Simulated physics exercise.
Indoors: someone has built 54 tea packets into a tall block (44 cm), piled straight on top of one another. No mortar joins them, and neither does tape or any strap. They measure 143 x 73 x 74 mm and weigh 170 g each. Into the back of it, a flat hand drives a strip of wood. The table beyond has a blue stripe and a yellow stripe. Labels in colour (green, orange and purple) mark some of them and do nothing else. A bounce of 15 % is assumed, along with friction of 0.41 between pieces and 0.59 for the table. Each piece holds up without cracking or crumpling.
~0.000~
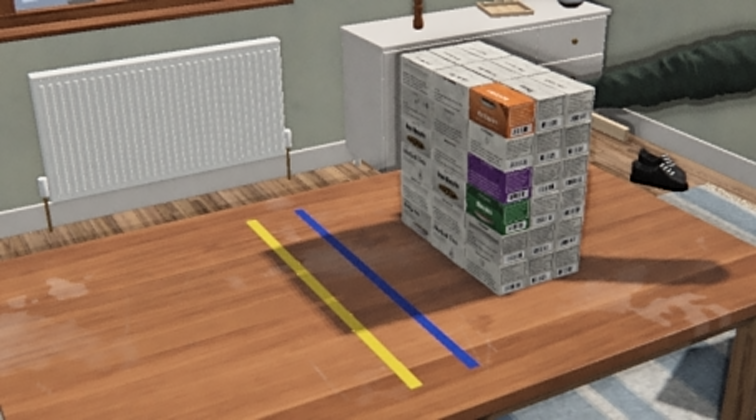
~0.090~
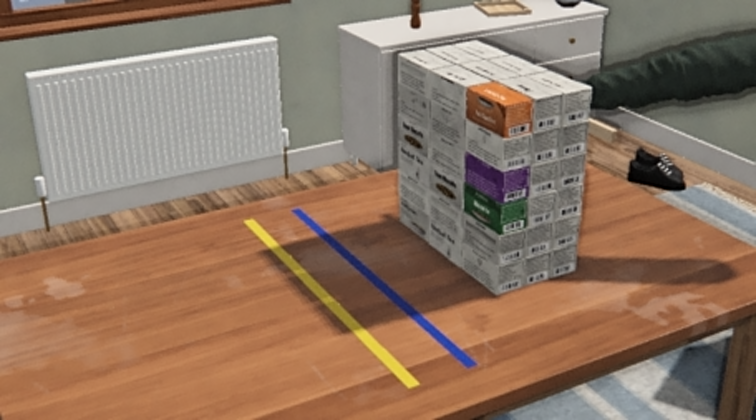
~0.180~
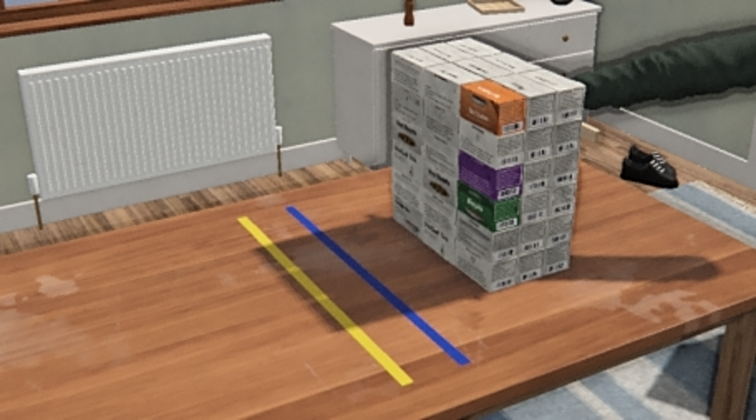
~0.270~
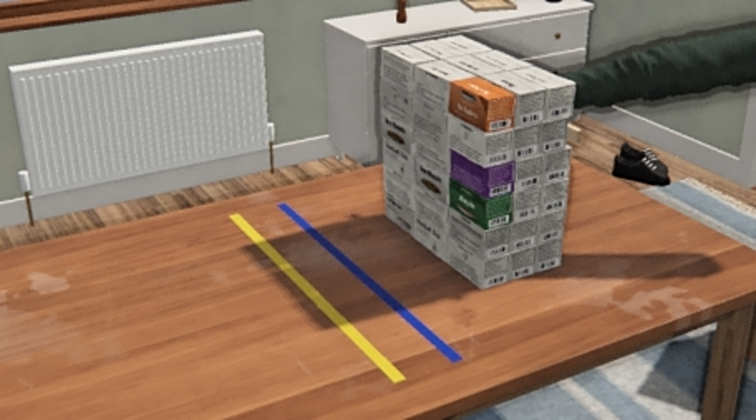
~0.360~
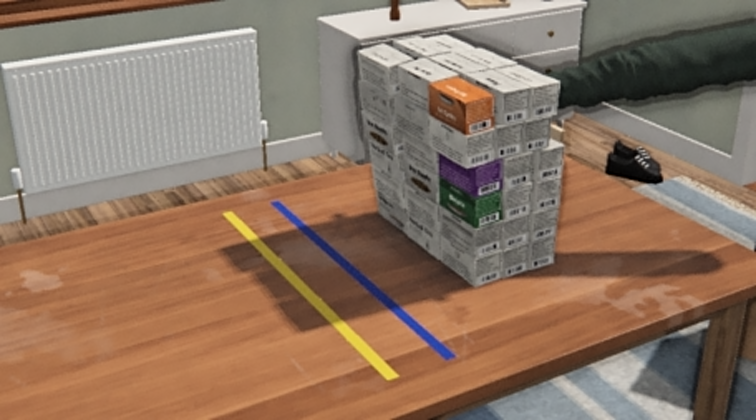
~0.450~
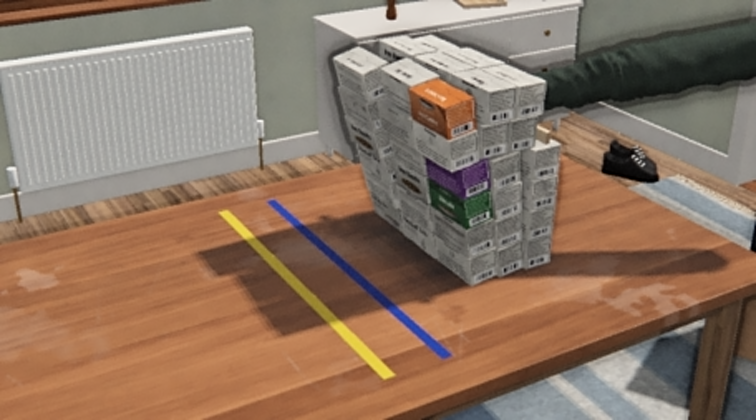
A block of stacked tea packets on a wooden table shifting and leaning left as a dark-sleeved arm pushes from behind.
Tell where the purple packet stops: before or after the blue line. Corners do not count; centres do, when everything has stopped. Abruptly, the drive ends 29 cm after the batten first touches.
Honestly, it goes right over the line.
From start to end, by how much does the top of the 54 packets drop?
I make it close to 15 cm.
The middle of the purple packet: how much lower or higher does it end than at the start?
Height change: About 22 cm lower.
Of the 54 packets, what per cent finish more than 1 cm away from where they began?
70 in a hundred end up shifted.
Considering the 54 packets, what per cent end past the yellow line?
Roughly 20 per cent of them.
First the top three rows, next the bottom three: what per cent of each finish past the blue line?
From the top 60, from the bottom 10 per cent.
After 0.60 s, none of the 54 packets past the blue line, 40 disturbed; purple packet leaning 19°; orange packet leaning 19°.
After 0.76 s, 7 of the 54 packets past the blue line; purple packet leaning 41°, 40 mm lower; orange packet leaning 41°, 9 cm lower.
After 1.02 s, 18 of the 54 packets past the blue line; purple packet on its side; green packet on its side.
At rest (2.2 s), 19 of the 54 packets past the blue line; purple packet on its side; green packet on its side; orange packet on its side. As the last picture would show them, middles, purple packet near (333, 299), green packet near (371, 284).
